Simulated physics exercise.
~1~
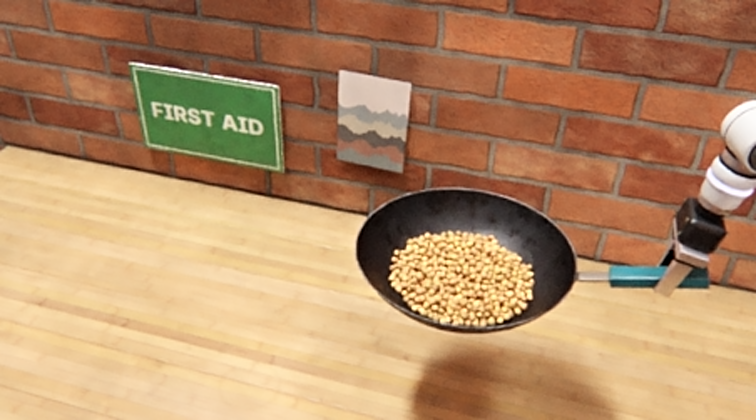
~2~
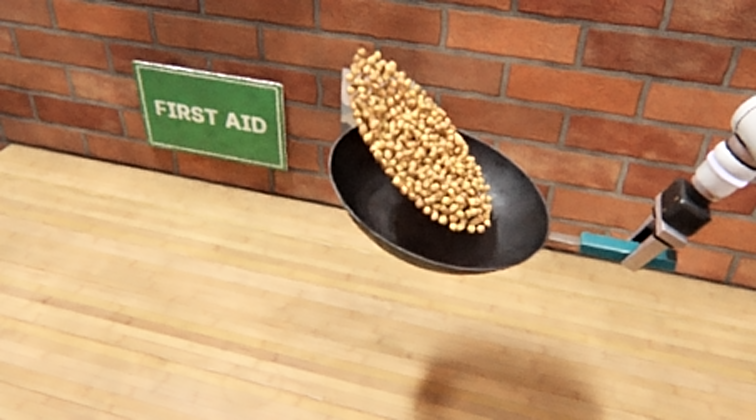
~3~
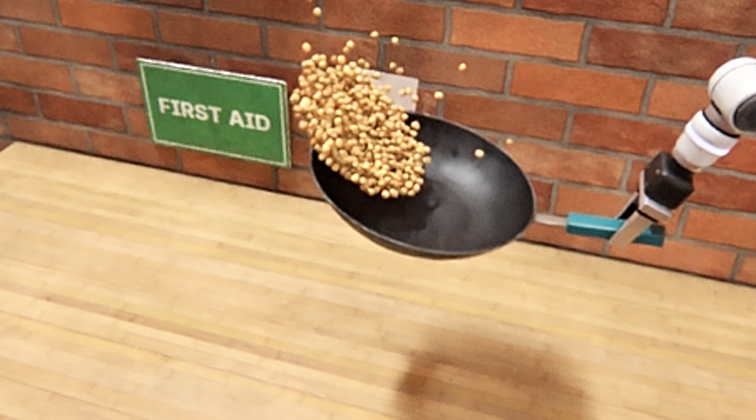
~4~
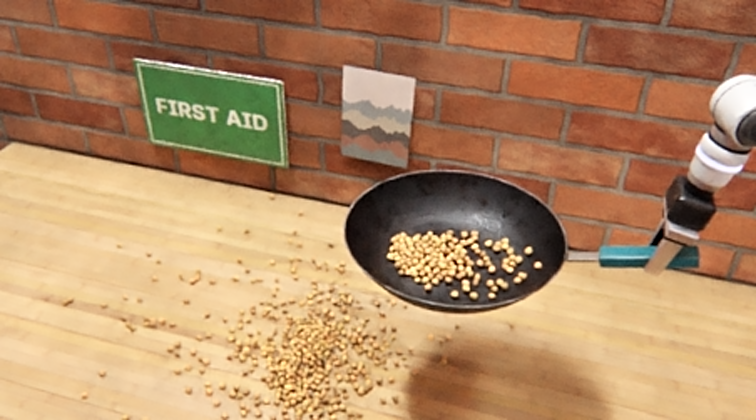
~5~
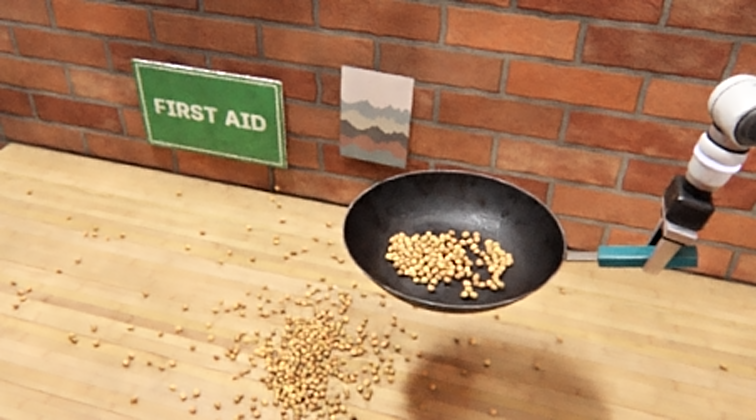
A robot arm tosses chickpeas in a black wok, spilling most across the wooden table.
